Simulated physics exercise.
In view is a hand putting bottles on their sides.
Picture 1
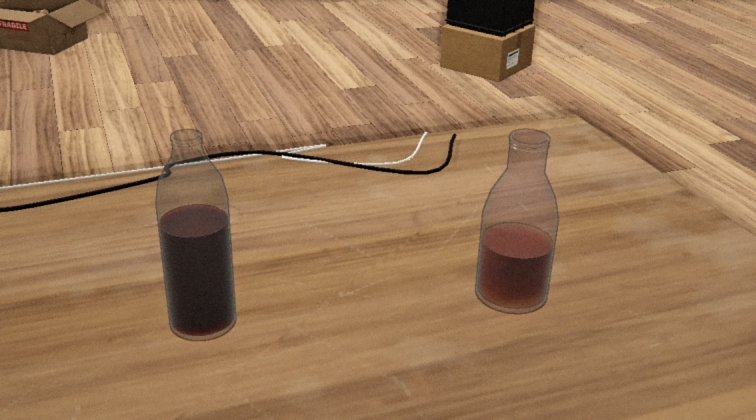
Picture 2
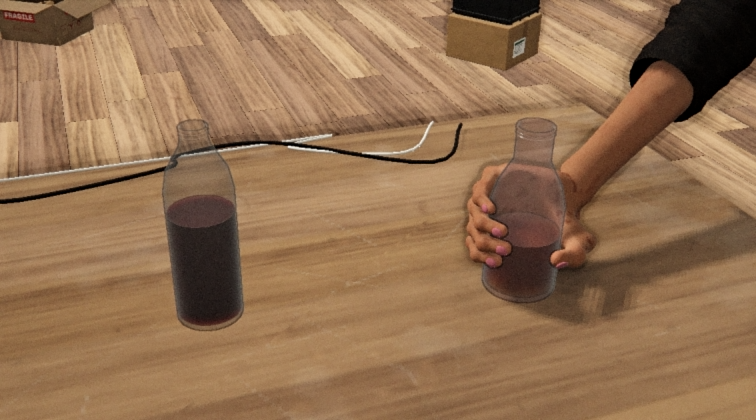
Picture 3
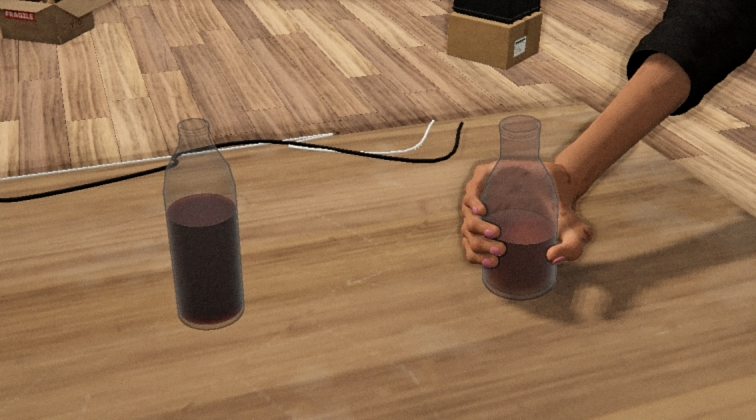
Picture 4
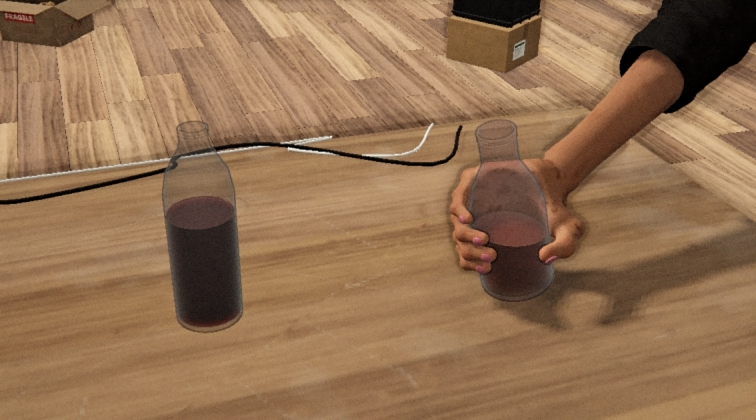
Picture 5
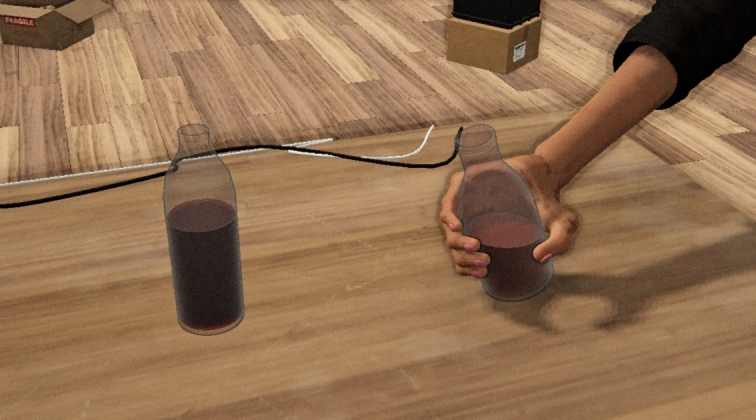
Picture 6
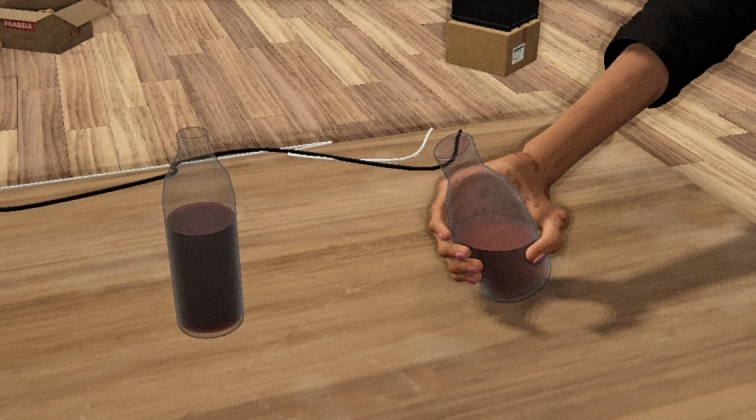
The clip opens on two open glass bottles of dark reddish liquid standing upright on a wooden surface, the left one fuller than the right. A hand reaches in from the right and grasps the right bottle, then gradually tilts it leftward while the left bottle stays upright.
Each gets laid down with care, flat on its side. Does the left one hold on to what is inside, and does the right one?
Left: No; right: No.
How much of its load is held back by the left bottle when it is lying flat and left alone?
Near 45 in a hundred.
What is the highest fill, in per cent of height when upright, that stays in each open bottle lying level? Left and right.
Roughly 24 % and 16 %.
A moment on, the right bottle is nearly down; right bottle, all still inside.
Further on, the right bottle lies flat; right bottle, a puddle at its mouth.
When it is over, both lie flat; right bottle, a puddle at its mouth; left bottle, a puddle at its mouth.
